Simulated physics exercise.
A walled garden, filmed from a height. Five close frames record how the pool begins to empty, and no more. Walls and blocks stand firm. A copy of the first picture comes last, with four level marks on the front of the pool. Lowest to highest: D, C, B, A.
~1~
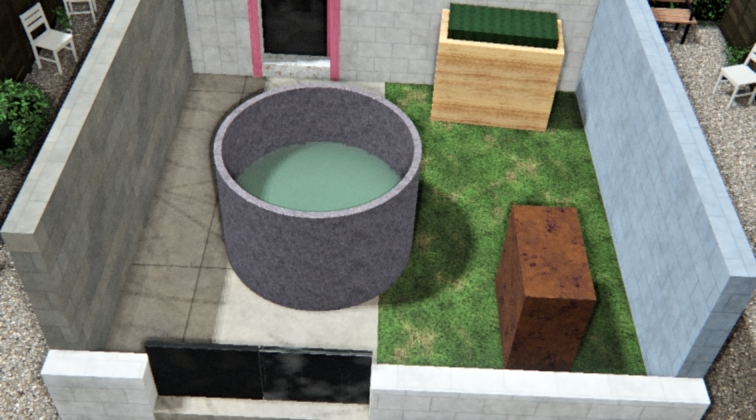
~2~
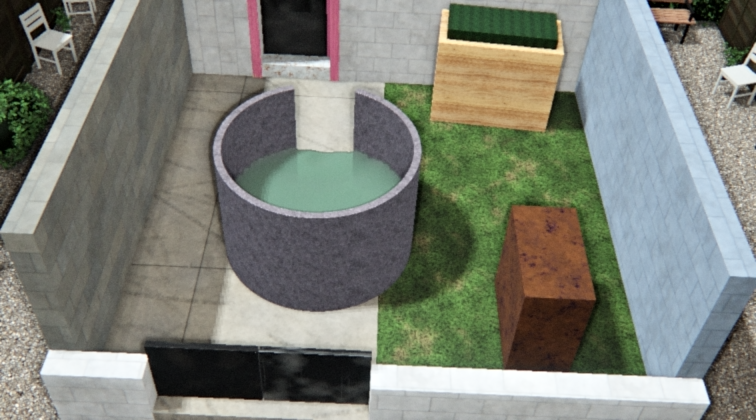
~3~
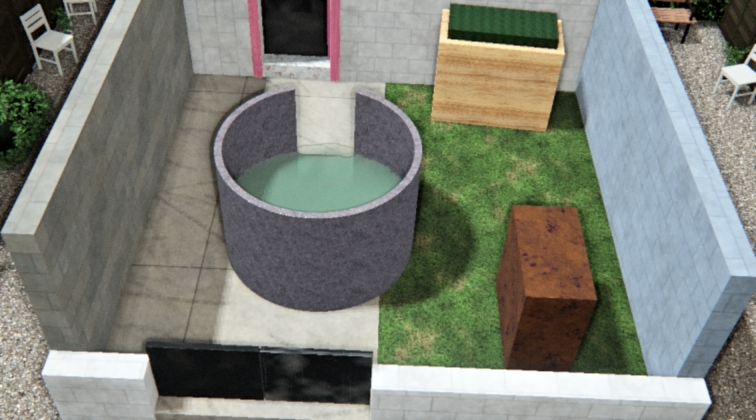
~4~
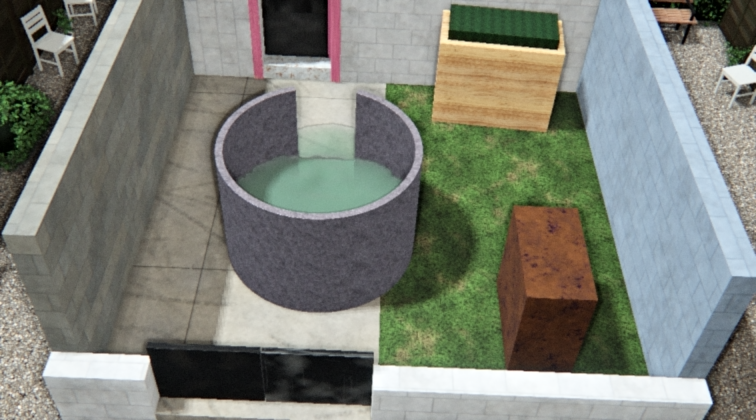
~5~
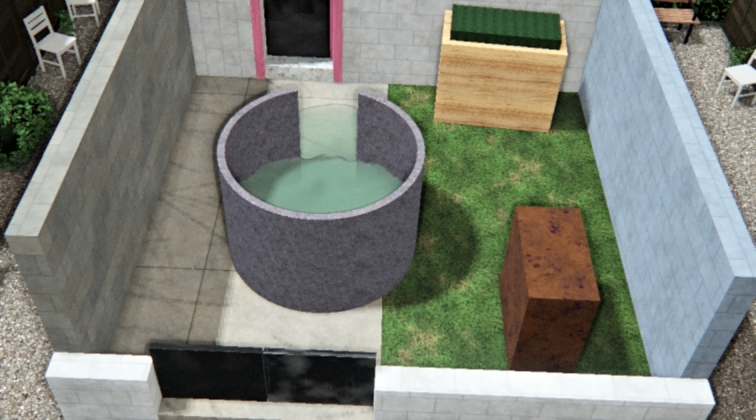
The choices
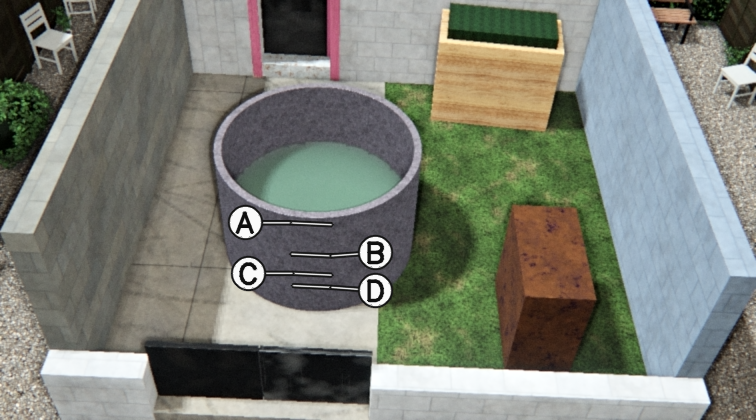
Greenish water sloshing and sinking slightly in a round grey pool after a gap opens in its back wall, inside a walled garden.
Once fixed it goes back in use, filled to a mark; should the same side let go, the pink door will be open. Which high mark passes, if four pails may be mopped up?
That is level C.
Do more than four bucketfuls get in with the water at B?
Yes.
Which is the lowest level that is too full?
The answer is B.
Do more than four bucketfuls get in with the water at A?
Yes, it does.
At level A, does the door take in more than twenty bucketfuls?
Yes, it does.
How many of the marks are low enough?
Two.
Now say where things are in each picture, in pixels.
Water in the pool at rest, its middle at (319, 198); foot of the pink doorway at (296, 78); shut gate at (260, 356).
Water covers 1 % of the ground, its front hidden from here.
Water covers 3 % of the ground, its front hidden from here.
Water covers 6 % of the ground, its front hidden from here.
Water covers 11 % of the ground, its front hidden from here.
On the marked copy, A at (310, 223); B at (311, 254); C at (311, 274); D at (312, 286); from the bottom up D, C, B, A.
For level A, dozens of bucketfuls pour in.
For level B, about 12 bucketfuls get in.
For level C, a bucket or two gets in.
For level D, nothing gets over.
